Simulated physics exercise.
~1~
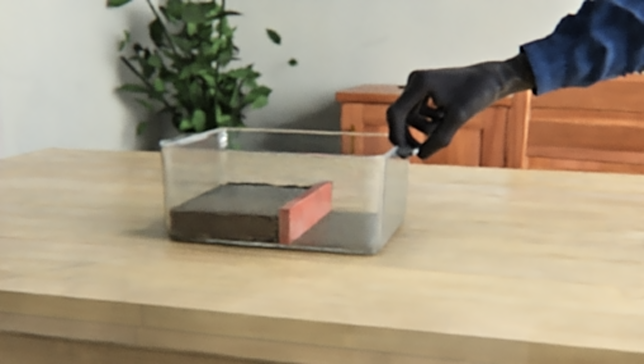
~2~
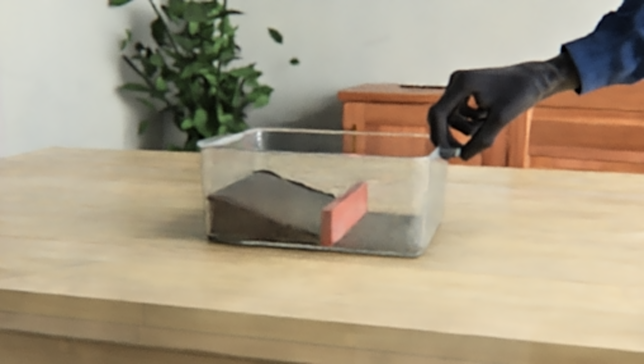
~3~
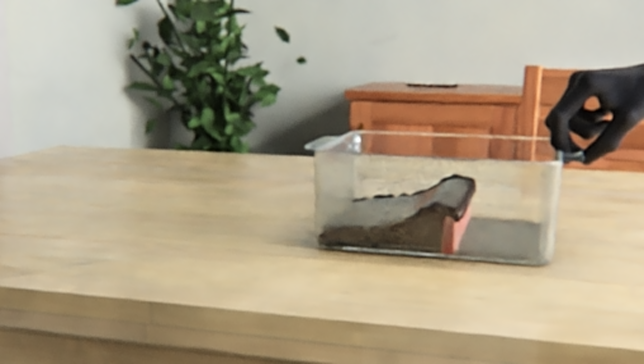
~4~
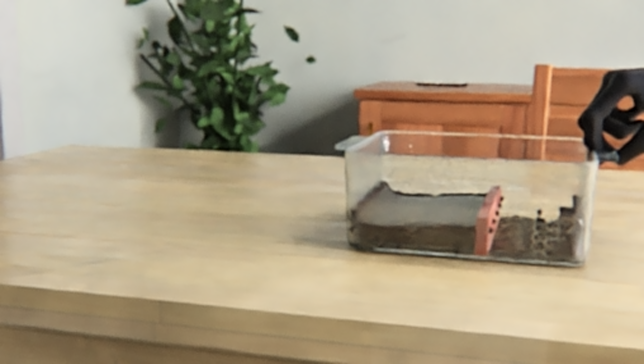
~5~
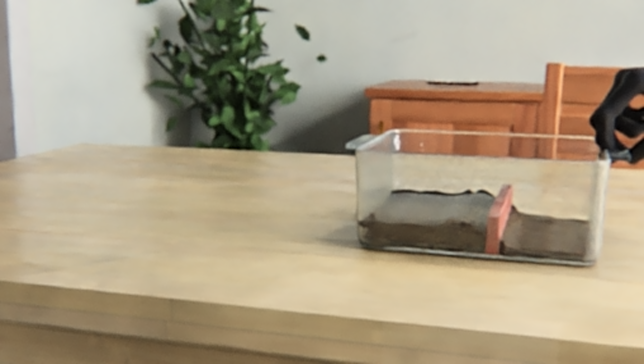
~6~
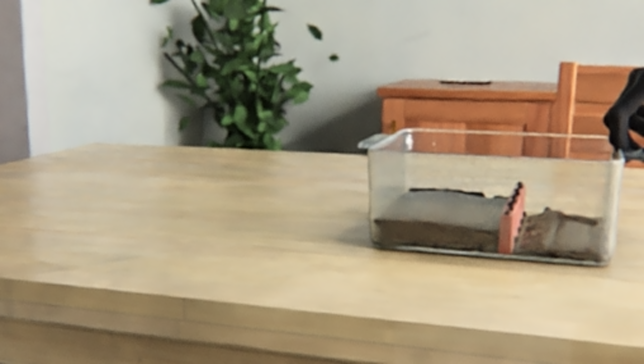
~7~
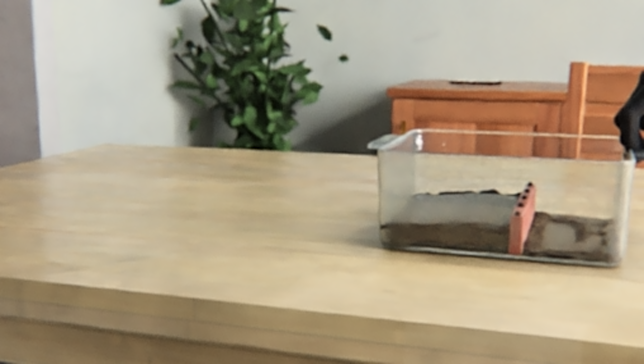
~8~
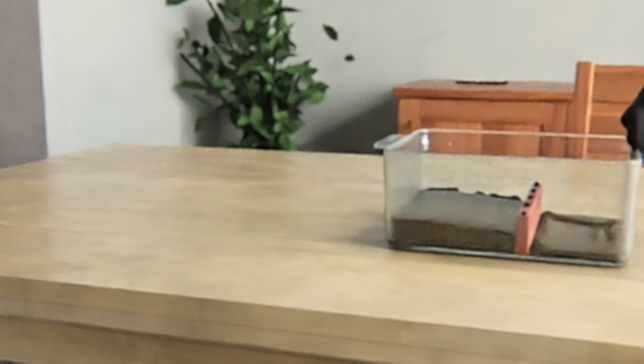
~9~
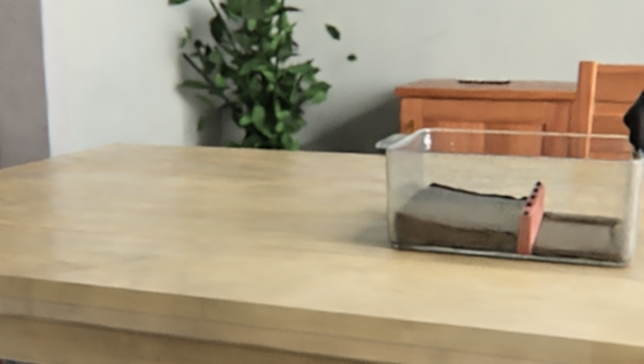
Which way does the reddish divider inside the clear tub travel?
It travels to the right, carried along with the tub as the gloved hand pulls it across the table.
